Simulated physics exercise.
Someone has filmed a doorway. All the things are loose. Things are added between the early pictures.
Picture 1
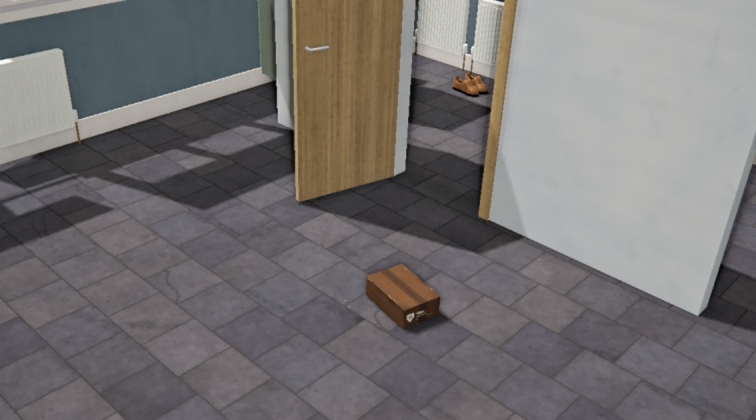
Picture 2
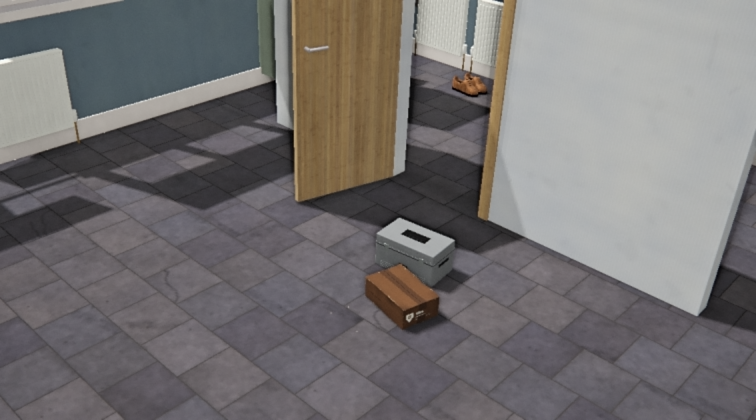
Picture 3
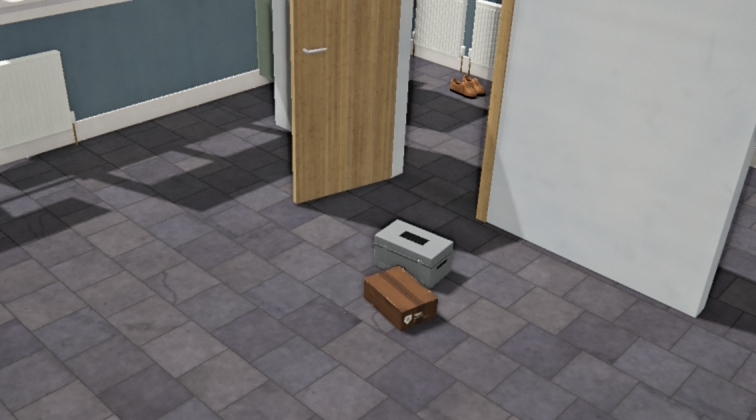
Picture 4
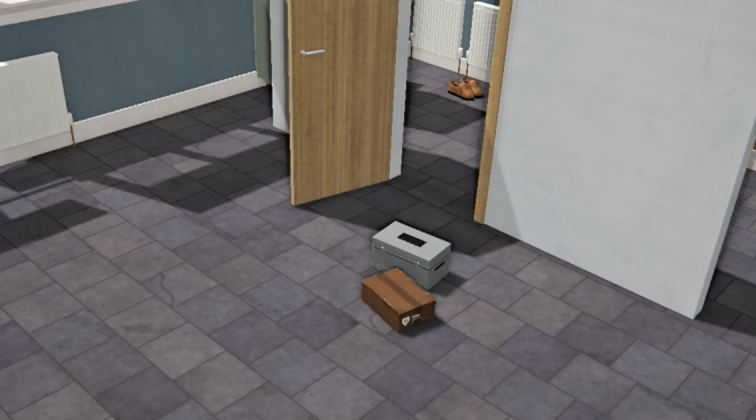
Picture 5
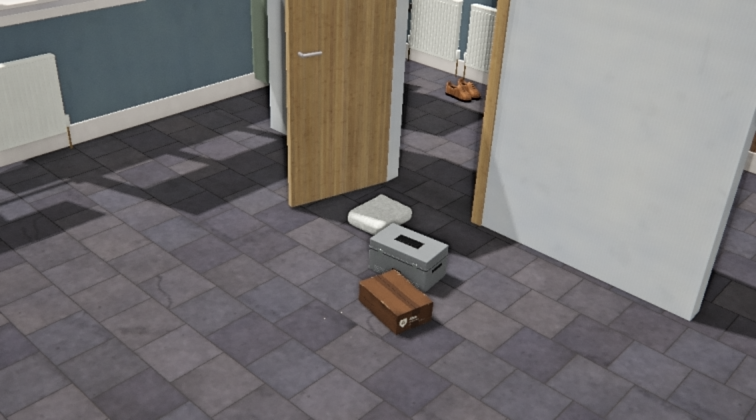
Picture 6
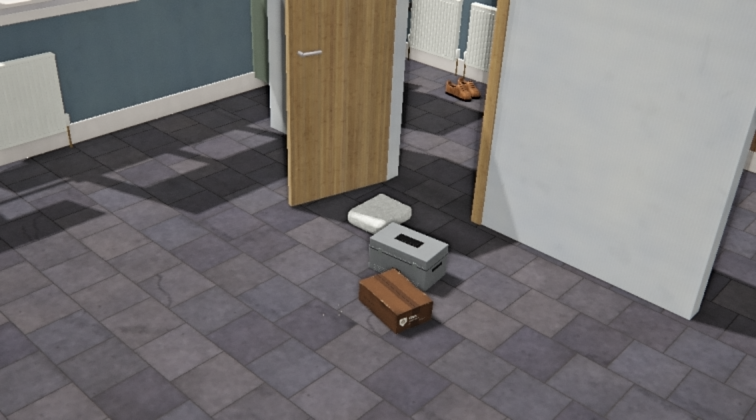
A grey toolbox appeared behind the brown box on the tiled floor, and later a white cushion showed up behind the toolbox, while the wooden door stayed wide open and still.
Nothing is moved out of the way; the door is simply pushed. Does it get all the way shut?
Outcome: The door is blocked.
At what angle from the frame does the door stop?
About 20°.
Then, 0.70 s past the last view, open by 73°.
Then, 1.00 s past the last view, open by 53°; white cushion displaced a little near (405, 216).
Then, 1.20 s past the last view, open by 39°; white cushion displaced about its own width near (423, 216).
Then, 1.40 s past the last view, open by 26°; white cushion displaced about its own width near (442, 213).
Finally, open by 22°; moved from the start, white cushion; the other 2 still in place. Final places as the last picture's camera would see them, white cushion near (448, 212).
